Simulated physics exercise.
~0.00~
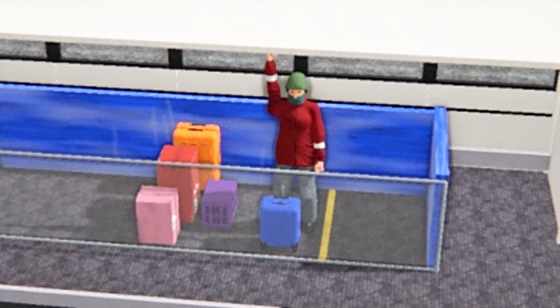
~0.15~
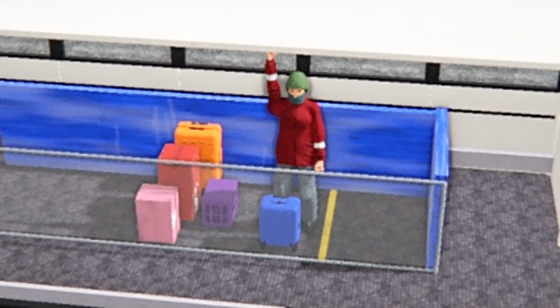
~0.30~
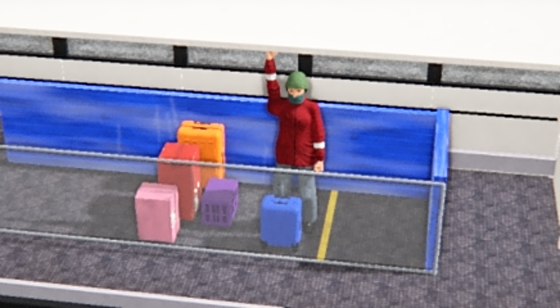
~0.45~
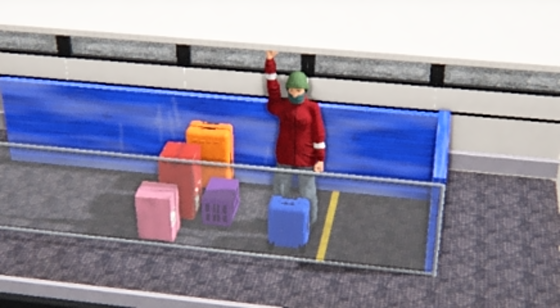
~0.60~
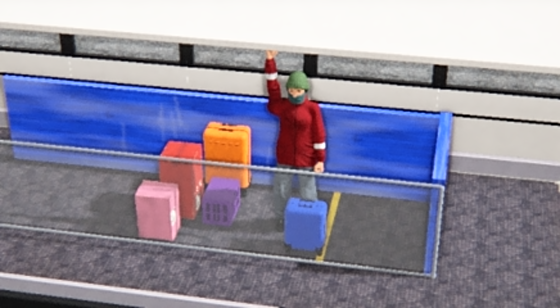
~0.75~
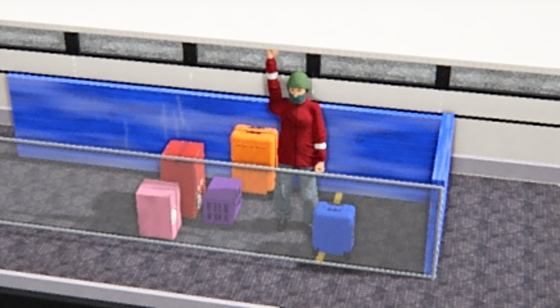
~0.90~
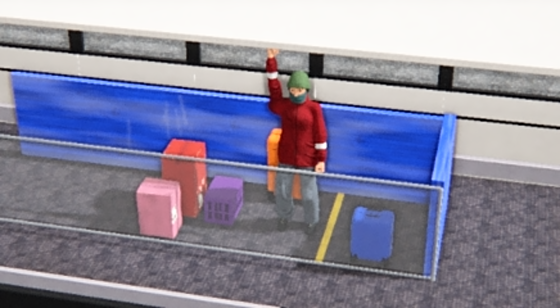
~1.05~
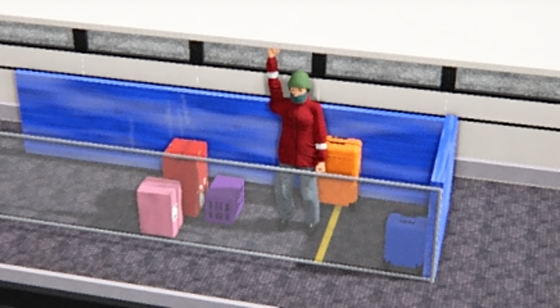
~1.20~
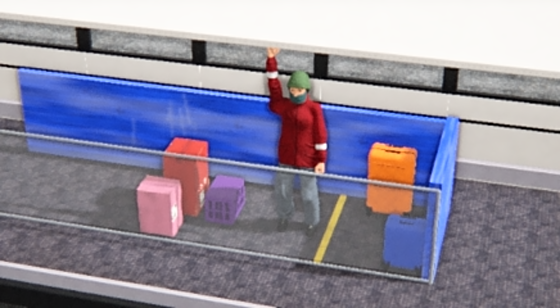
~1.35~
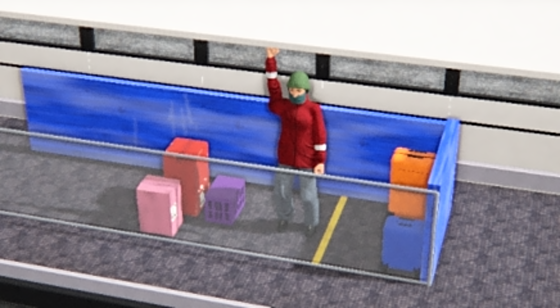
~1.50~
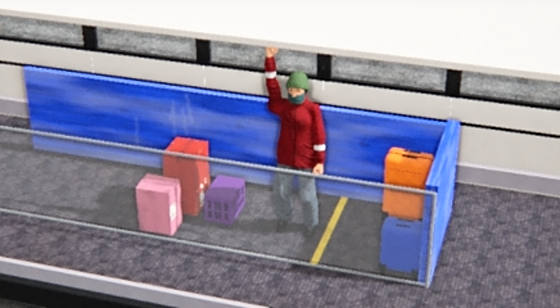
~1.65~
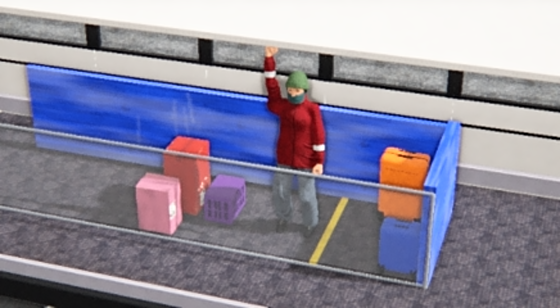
In a bus bay, blue and orange cases roll right past the yellow line and stop.
